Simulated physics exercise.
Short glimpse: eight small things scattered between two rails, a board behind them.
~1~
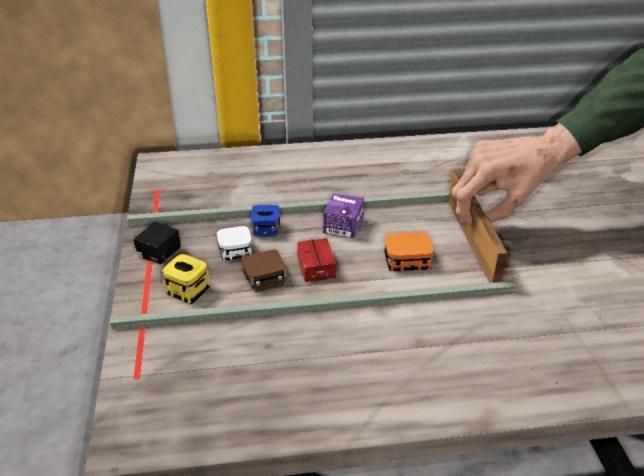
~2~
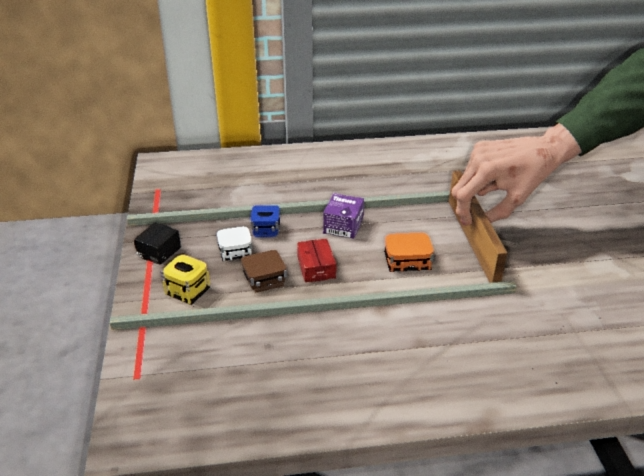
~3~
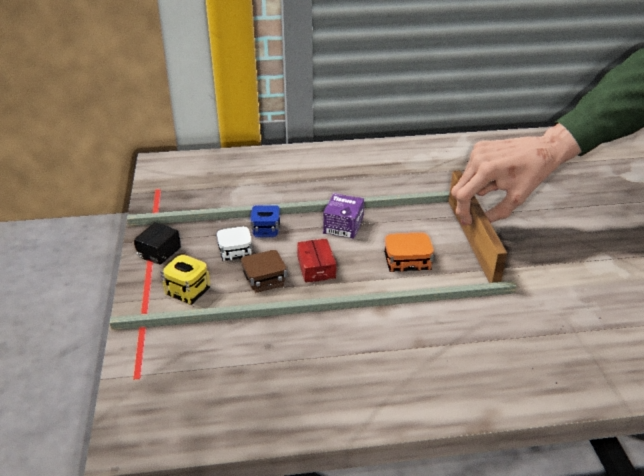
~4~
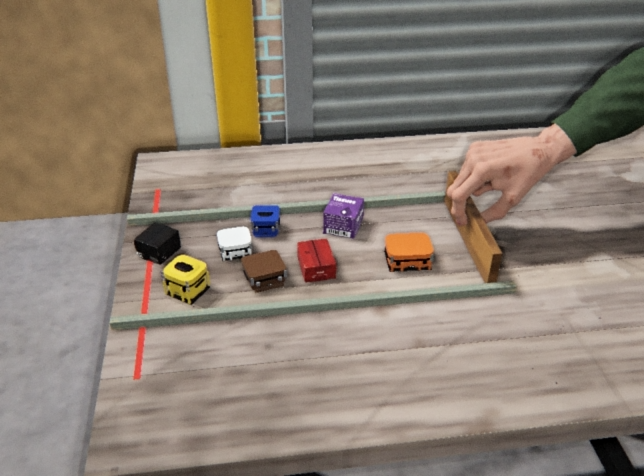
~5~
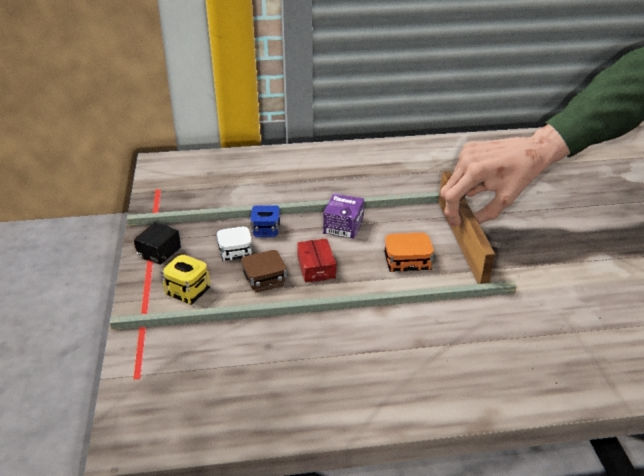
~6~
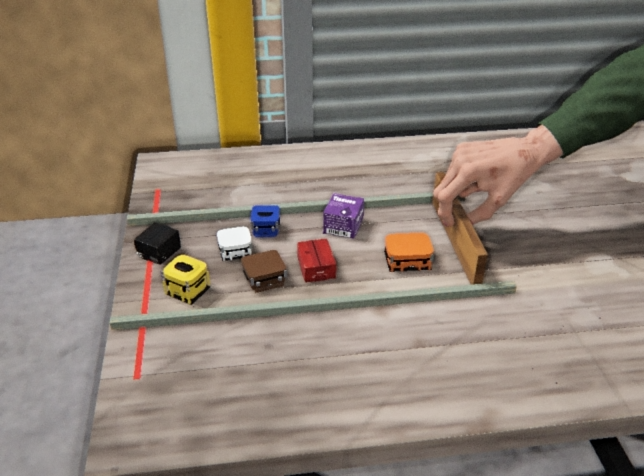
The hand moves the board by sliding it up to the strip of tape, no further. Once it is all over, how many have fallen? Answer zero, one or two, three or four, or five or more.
When it is over, five or more have fallen.
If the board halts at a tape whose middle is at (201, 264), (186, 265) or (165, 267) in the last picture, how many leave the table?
The counts come to 3, then 3, then 6.
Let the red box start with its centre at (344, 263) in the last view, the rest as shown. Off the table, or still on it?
Result: It does not stay.
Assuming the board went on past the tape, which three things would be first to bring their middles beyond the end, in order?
Ranked earliest first, the yellow case comes before the brown case, which comes before the black box.
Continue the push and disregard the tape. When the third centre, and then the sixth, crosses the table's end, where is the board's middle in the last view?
Its middle is near (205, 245) and then near (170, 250).
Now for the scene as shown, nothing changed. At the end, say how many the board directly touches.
The figure is 2.
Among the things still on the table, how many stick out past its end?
The tally is 2.
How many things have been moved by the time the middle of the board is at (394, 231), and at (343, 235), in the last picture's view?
The count is 1 at the first point and 4 at the second.
A little later, none off yet; black box at rest near (158, 243); yellow case at rest near (186, 279); white case at rest near (235, 244).
When it is over, the number that fall off is five or more; down, red box, blue case, brown case, white case, yellow case and black box.
